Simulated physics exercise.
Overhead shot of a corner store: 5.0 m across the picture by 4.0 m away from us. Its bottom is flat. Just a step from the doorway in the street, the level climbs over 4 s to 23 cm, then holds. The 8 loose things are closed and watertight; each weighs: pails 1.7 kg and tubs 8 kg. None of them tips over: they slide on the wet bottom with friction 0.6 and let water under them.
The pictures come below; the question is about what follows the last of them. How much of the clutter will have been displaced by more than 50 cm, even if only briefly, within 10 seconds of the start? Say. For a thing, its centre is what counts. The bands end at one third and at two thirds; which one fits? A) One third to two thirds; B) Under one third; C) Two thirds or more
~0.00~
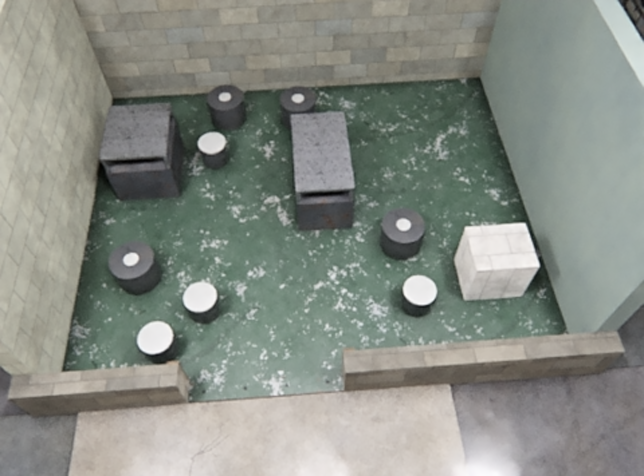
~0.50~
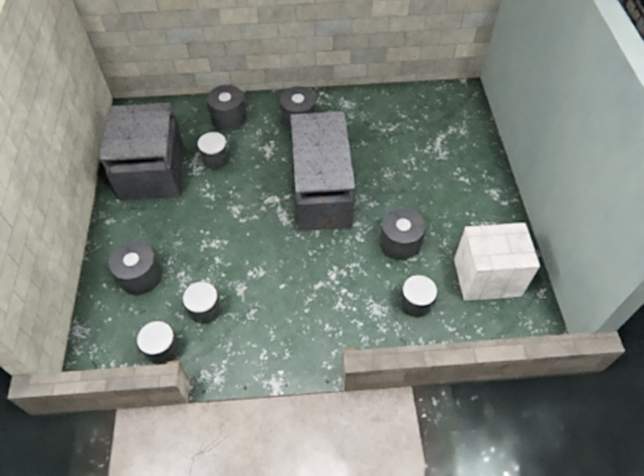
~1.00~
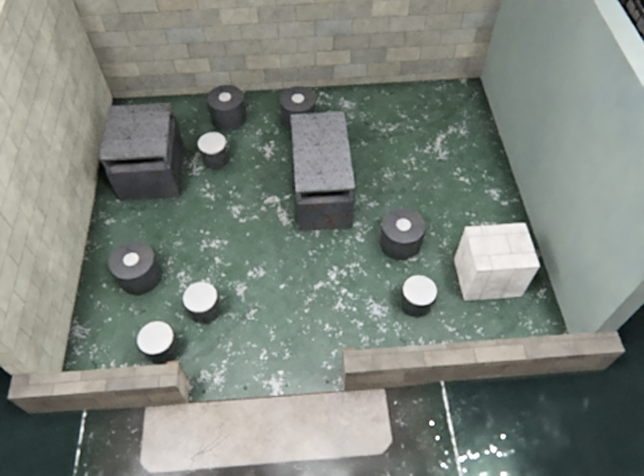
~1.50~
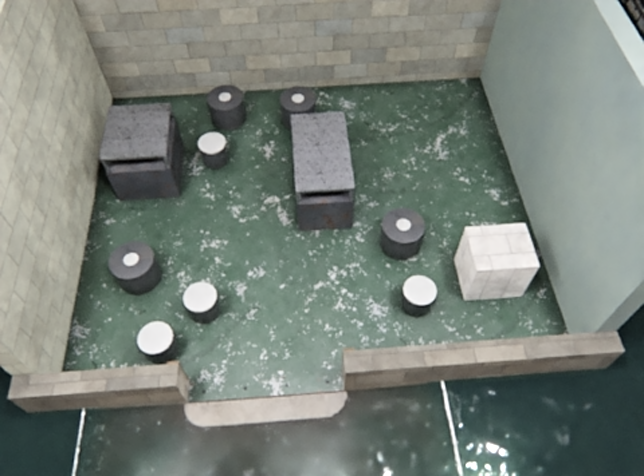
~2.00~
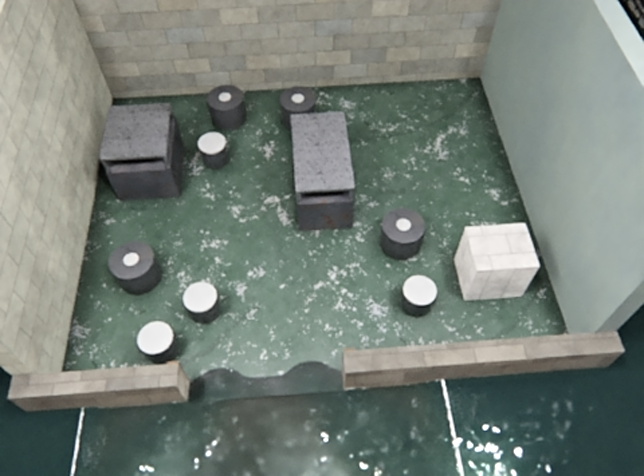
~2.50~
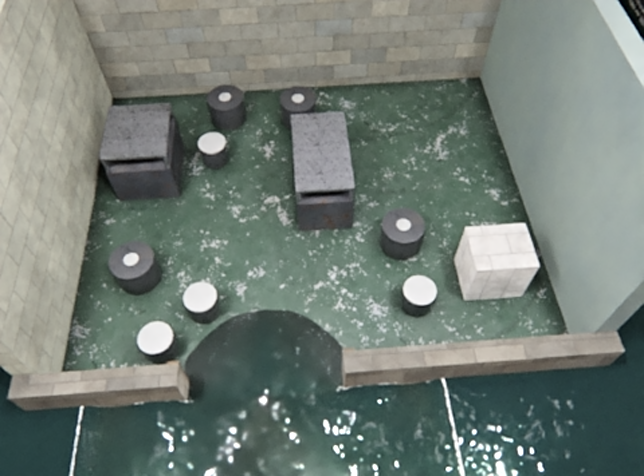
Two thirds or more (C).
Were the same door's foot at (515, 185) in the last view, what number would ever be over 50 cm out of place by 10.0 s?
So the tally would be 8.
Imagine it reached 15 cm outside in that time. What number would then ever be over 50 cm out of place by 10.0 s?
Result: 3.
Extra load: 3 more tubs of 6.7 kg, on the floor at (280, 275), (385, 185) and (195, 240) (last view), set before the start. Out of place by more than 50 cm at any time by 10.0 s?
The first one tops the mark, the next stays inside the mark, and the last tops the mark.
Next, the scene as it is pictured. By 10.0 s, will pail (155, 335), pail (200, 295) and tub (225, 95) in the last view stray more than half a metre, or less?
Beyond, beyond, beyond.
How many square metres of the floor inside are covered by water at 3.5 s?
Roughly 3.0 m2.
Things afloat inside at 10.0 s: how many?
Answer: 7.
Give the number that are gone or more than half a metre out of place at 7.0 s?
3 in all.
After 3.5 s 0 of 8 are over 50 cm from their spots; 0 afloat.
After 4.5 s 0 of 8 are over 50 cm from their spots; 1 afloat.
After 7.0 s 3 of 8 are over 50 cm from their spots; 4 afloat.
After 10.0 s 7 of 8 are over 50 cm from their spots, and 7 have been at some point; 7 afloat.
